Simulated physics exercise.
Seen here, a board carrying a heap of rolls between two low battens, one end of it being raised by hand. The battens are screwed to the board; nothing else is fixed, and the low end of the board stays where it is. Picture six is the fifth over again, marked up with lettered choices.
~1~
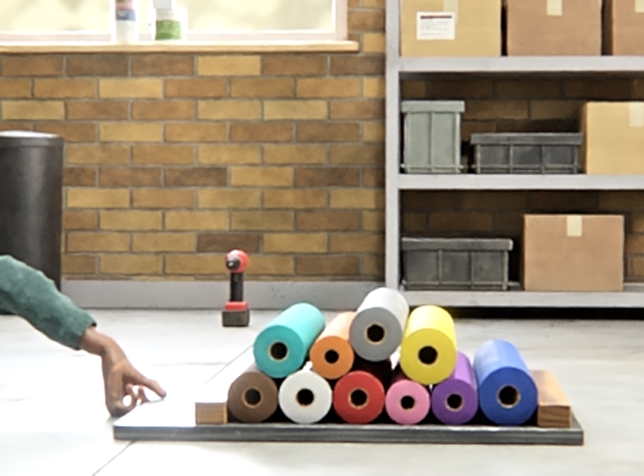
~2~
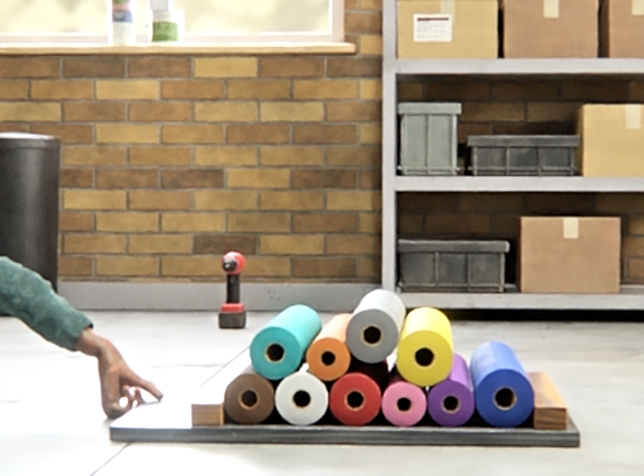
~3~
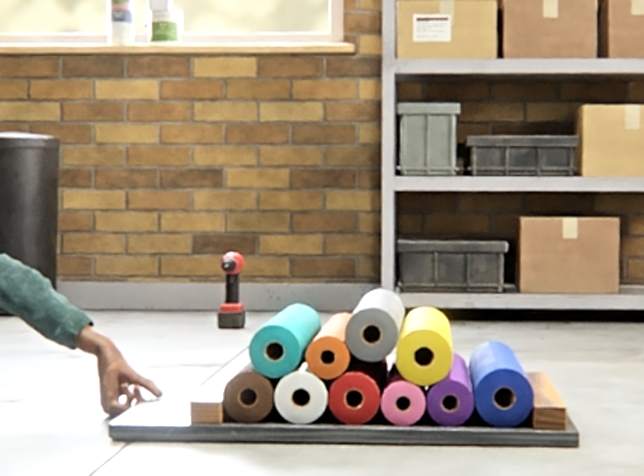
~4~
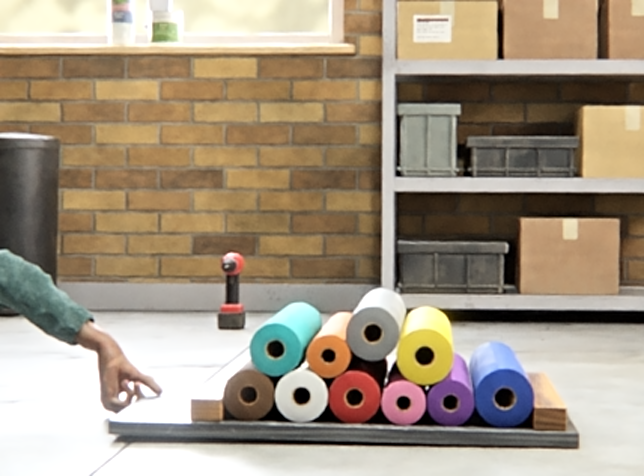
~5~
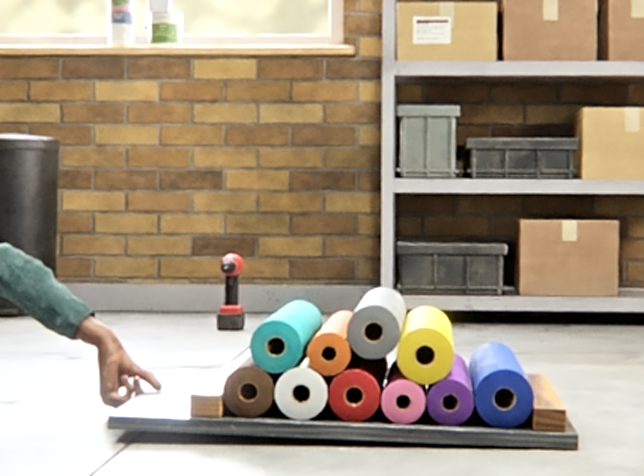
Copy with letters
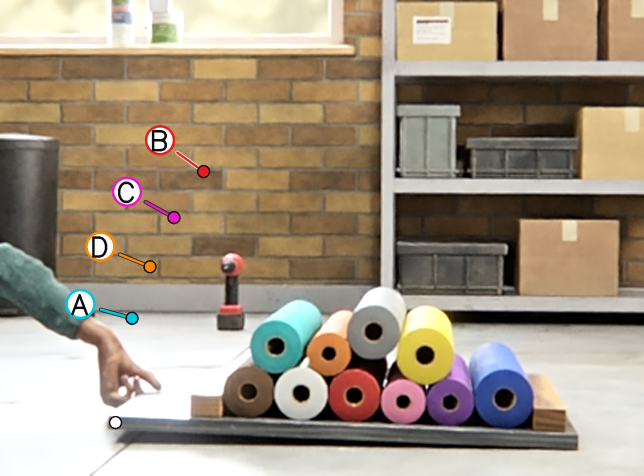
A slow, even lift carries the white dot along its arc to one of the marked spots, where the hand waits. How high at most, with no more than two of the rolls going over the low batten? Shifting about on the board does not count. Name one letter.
The last mark within the limit is C.
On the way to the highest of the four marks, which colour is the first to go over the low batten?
It is the yellow one.
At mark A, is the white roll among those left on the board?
The white roll: Yes.
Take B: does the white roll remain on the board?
Yes, with B.
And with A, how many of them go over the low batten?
With A, none.
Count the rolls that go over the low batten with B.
It comes to four.
On the marked copy, A at (132, 318); B at (204, 172); C at (174, 218); D at (150, 267); the white dot at (116, 423).
With C. Early on, board at 17°.
Further on, board at 28°.
At the end, board at 28°, two over the low batten (yellow, grey).
As for the rest, A none over the low batten; B four over the low batten (turquoise, yellow, orange, grey); D two over the low batten (yellow, grey).
